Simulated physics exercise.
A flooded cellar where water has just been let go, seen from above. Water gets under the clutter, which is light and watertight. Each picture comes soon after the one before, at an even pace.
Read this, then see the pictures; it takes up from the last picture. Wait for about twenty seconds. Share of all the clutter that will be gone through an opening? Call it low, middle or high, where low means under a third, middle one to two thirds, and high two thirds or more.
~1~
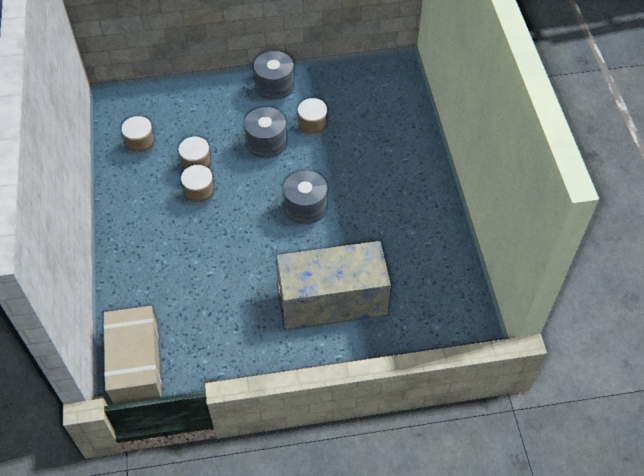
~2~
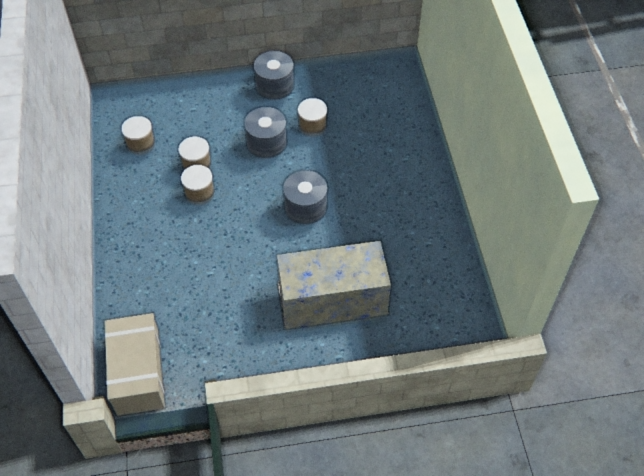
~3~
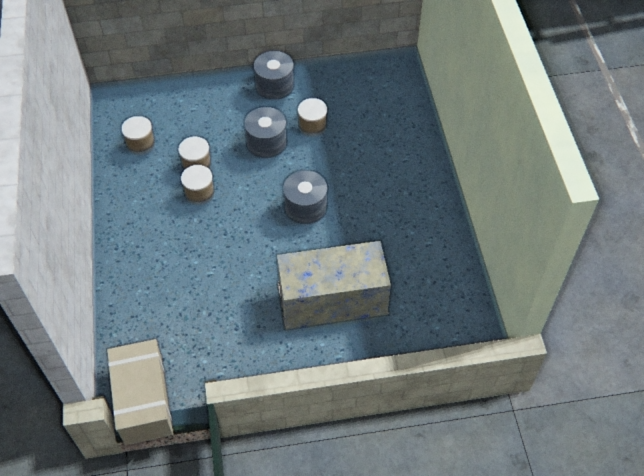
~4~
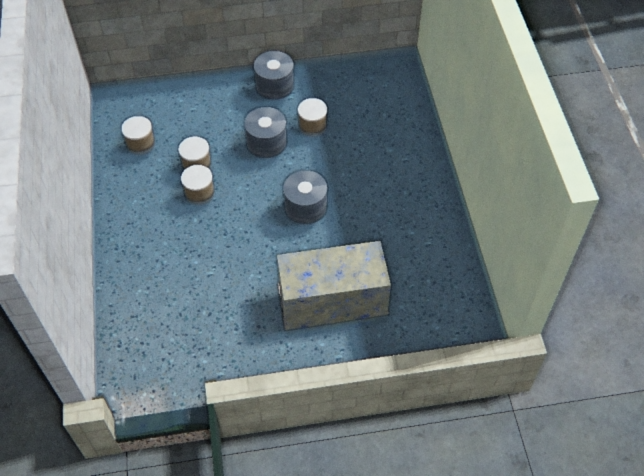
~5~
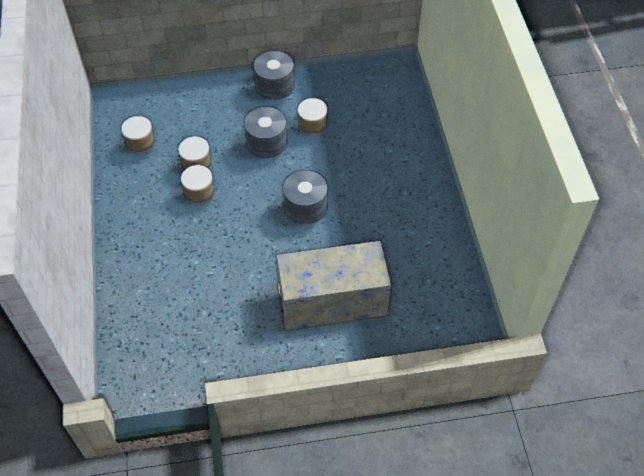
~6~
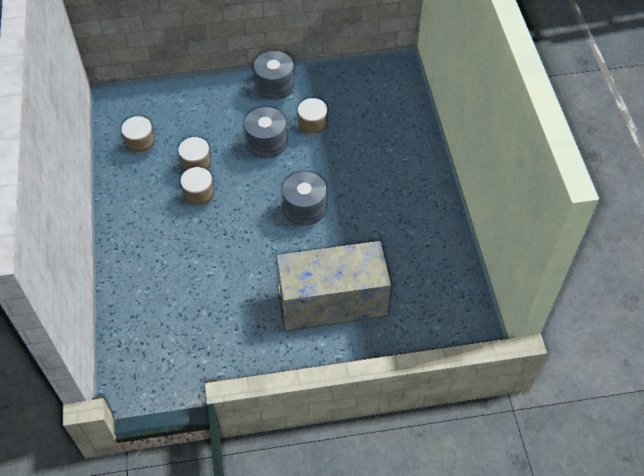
Middle.
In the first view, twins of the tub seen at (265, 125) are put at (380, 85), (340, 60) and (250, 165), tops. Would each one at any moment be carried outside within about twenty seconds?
First one does not escape, second one does not escape, third one makes it out.
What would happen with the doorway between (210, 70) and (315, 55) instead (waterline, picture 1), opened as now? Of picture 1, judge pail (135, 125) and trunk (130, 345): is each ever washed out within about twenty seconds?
Per object, in order: Flushed out / retained.
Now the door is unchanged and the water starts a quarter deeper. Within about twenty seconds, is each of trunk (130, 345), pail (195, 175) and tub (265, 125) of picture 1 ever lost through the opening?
Escapes; escapes; retained.
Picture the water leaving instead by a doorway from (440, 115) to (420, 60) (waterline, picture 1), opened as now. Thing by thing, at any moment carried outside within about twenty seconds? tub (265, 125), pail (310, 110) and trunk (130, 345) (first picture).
Per object, as asked: Flushed / flushed / not flushed.
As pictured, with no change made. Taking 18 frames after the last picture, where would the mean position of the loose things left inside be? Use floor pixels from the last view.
About (220, 201).
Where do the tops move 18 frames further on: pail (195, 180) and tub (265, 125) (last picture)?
I'd expect them about (155, 285) and (243, 156).
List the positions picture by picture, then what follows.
The first picture shows a pail at (197, 177) floats; a tub at (305, 188) floats; 0 of 8 have shifted.
The second picture shows a pail at (197, 177), afloat; a tub at (305, 188) floats; 1 of 8 have shifted.
The third picture shows a pail at (197, 177), afloat; a tub at (305, 188), afloat; 1 of 8 have shifted.
The fourth picture shows a pail at (197, 177) floats; a tub at (305, 188) floats; 1 of 8 have shifted.
The fifth picture shows a pail at (196, 177) floats; a tub at (305, 188), afloat; 1 of 8 have shifted.
The sixth picture shows a pail at (196, 179), afloat; a tub at (304, 189) floats; 1 of 8 have shifted.
A moment on, 1 of 8 are out; 7 afloat.
Next, 1 of 8 are out; 7 afloat.
Later, 3 of 8 are out; 5 afloat.
In the end, 4 of 8 are out; 4 afloat.
